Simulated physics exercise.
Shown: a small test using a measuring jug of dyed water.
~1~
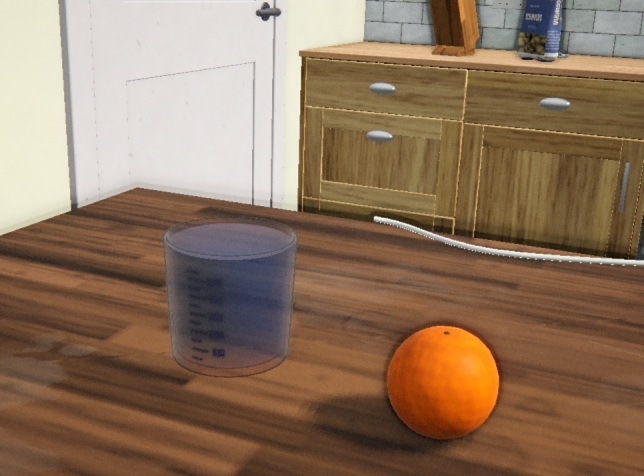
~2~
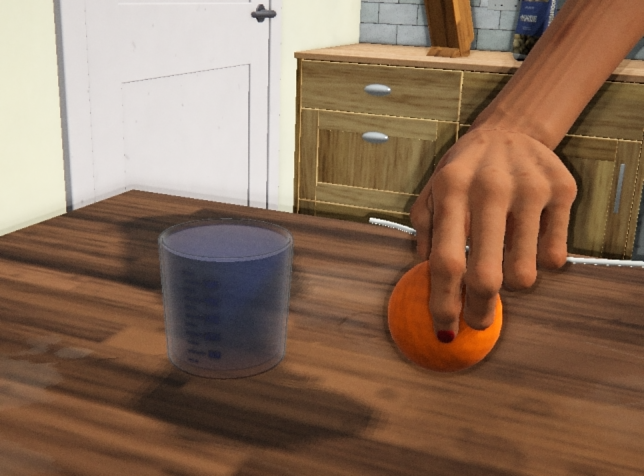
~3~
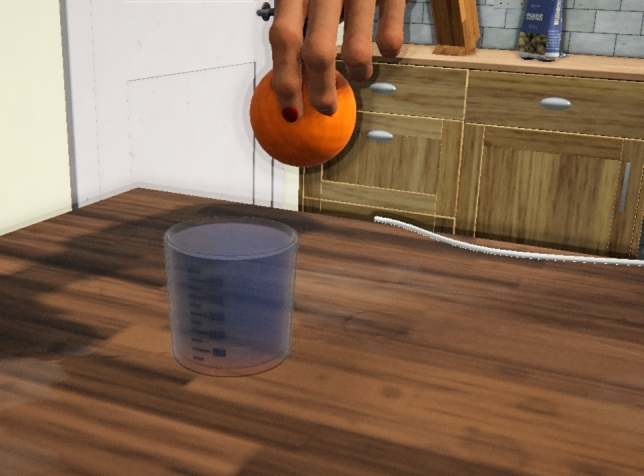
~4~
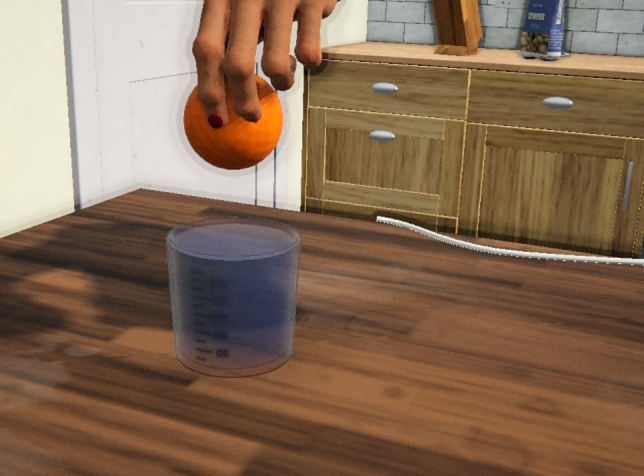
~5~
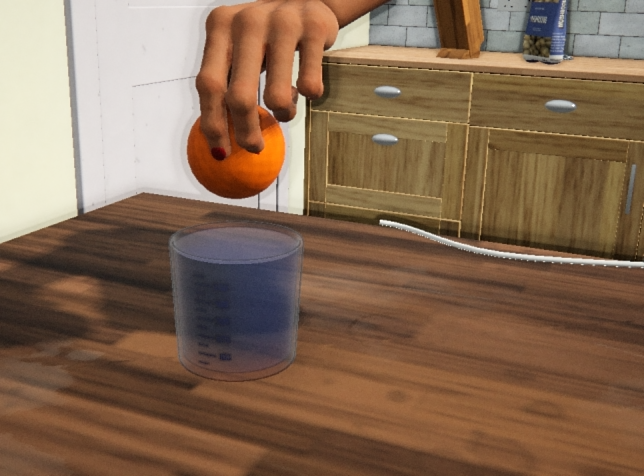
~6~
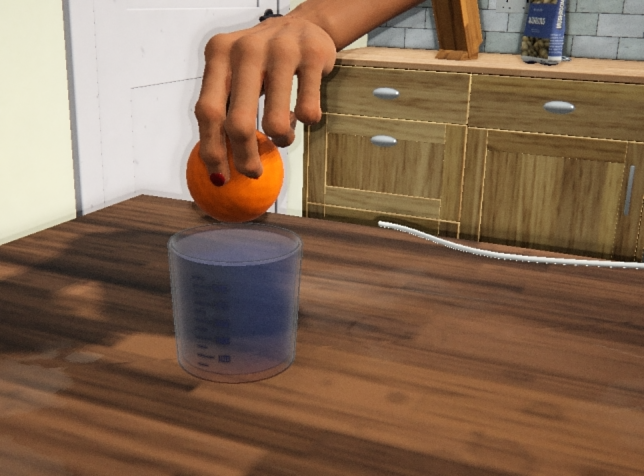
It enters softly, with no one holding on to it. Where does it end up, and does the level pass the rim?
Well, it does not go down, and as for the measuring jug, it spills liquid.
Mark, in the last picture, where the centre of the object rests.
About (236, 267).
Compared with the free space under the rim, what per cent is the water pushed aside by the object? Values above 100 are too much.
Ratio: About 500 in a hundred.
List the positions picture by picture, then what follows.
In the first frame, the orange lies on the top at (442, 382); measuring jug (231, 291) nearly full.
The second frame shows a hand picks up the orange at (445, 315); measuring jug nearly full, surface at (227, 242).
In the third frame, the orange is carried over at (303, 113); measuring jug (232, 291) nearly full.
In the fourth frame, the orange is above the measuring jug at (234, 120); measuring jug nearly full, surface at (234, 241).
The fifth frame shows the orange comes down at (237, 150); measuring jug (237, 295) nearly full.
In the sixth frame, the orange is just over the surface at (236, 174); measuring jug nearly full, surface at (236, 246).
Shortly, the orange enters the dyed water; the measuring jug is full to the brim; the top is wet.
Then, the orange comes up again; the measuring jug is full to the brim; the top is wet.
At the finish, the orange bobs at the top; the measuring jug is full to the brim; the top is wet.
